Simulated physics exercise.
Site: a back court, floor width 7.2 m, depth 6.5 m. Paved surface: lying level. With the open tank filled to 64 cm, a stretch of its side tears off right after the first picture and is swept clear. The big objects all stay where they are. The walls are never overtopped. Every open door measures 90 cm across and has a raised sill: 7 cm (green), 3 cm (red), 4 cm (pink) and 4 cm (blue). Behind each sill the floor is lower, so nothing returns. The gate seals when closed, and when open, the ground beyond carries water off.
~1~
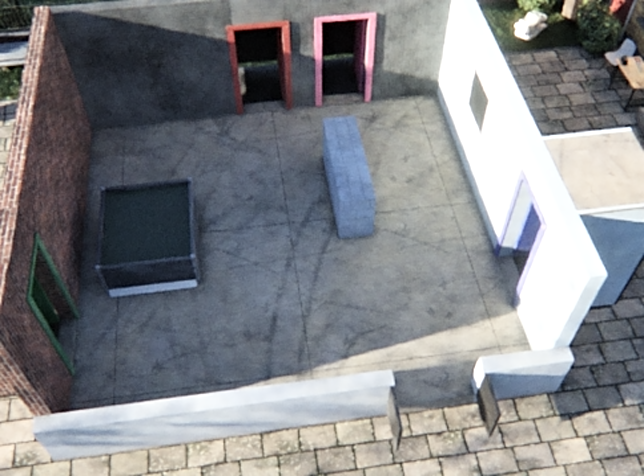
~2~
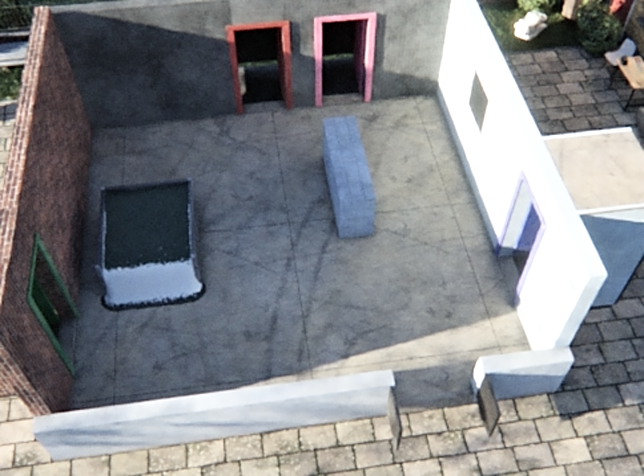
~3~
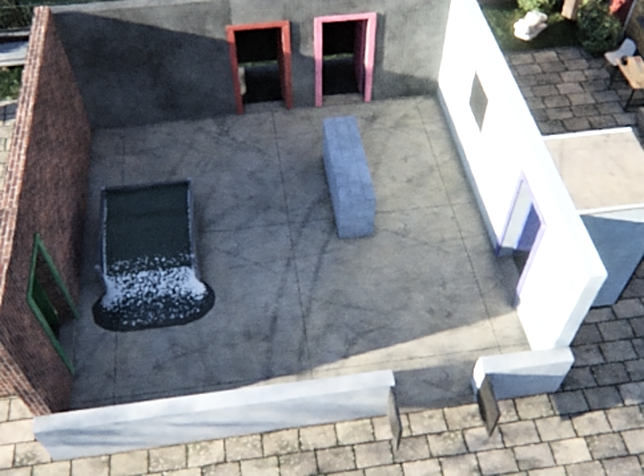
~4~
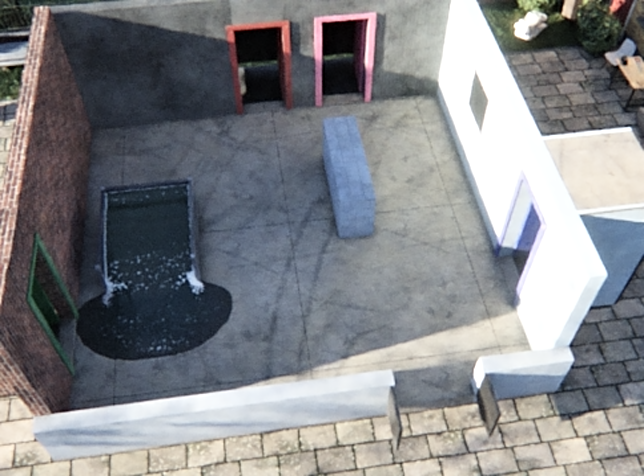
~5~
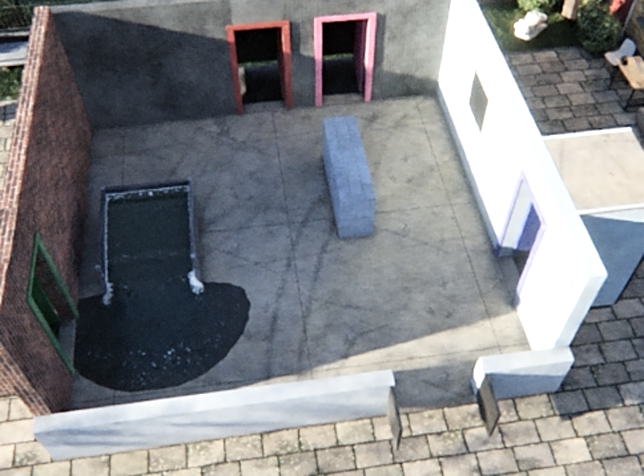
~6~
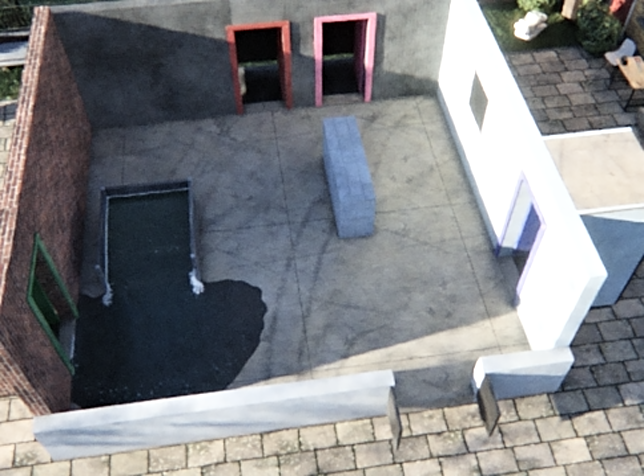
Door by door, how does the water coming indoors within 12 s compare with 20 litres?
In the end the green door overruns the limit; the red door stops short of the limit; the pink door stops short of the limit; the blue door overruns the limit.
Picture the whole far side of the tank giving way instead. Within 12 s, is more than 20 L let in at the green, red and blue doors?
Against that limit: Green not over, red over, blue below.
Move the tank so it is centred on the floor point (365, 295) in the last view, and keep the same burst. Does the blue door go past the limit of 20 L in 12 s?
So then, blue stays inside.
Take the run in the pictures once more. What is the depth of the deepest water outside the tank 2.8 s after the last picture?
I'd put it at close to 16 cm.
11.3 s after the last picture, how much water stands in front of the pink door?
Roughly 5.0 cm.
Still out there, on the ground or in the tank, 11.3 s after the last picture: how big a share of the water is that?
82 %.
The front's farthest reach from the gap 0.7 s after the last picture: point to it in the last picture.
Point: Roughly (301, 403).
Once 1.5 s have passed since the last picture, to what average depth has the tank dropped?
It averages close to 16 cm.
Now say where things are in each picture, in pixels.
Still water, 64 cm deep, in the open tank at (147, 224), in the first picture.
The front is at (105, 298), 0.8 m from the gap at (151, 278); 0.4 m2 of floor is under water; 64 cm left at the back of the open tank, in the second picture.
Water pours out at (152, 279) and has run 1.0 m, to (104, 322); typically 11 cm deep outside, 64 cm at the open tank's back, in the third picture.
The front is at (106, 351), 1.4 m from the gap at (152, 280); 2.4 m2 of floor is under water; 60 cm left at the back of the open tank, in the fourth picture.
The front is at (124, 387), 1.9 m from the gap at (152, 280); 3.8 m2 of floor is under water; 53 cm left at the back of the open tank, in the fifth picture.
Water pours out at (152, 281) and has run 2.4 m, to a hidden place; typically 6 cm deep outside, 53 cm at the open tank's back, in the sixth picture.
Then, 0.7 s after the last picture water covers 20 % of the floor and is deepest (42 cm) near (69, 423); green door 13 cm at the sill, 6 L in, red door not reached, pink door not reached, blue door not reached.
Then, 1.5 s after the last picture water covers 20 % of the floor and is deepest (32 cm) near (68, 435); green door 11 cm at the sill, 21 L in, red door not reached, pink door not reached, blue door not reached.
Then, 2.8 s after the last picture water covers 35 % of the floor and is deepest (16 cm) near (133, 351); green door 15 cm at the sill, 69 L in, red door not reached, pink door not reached, blue door not reached.
Then, 6.3 s after the last picture water covers 65 % of the floor and is deepest (8 cm) near (498, 277); green door 5 cm at the sill, 103 L in, red door not reached, pink door not reached, blue door 8 cm at the sill, 55 L in.
Then, 11.3 s after the last picture water covers 85 % of the floor and is deepest (6 cm) near (384, 107); green door 4 cm at the sill, 103 L in, red door 3 cm at the sill, 1 L in, pink door 5 cm at the sill, 1 L in, blue door 4 cm at the sill, 77 L in.
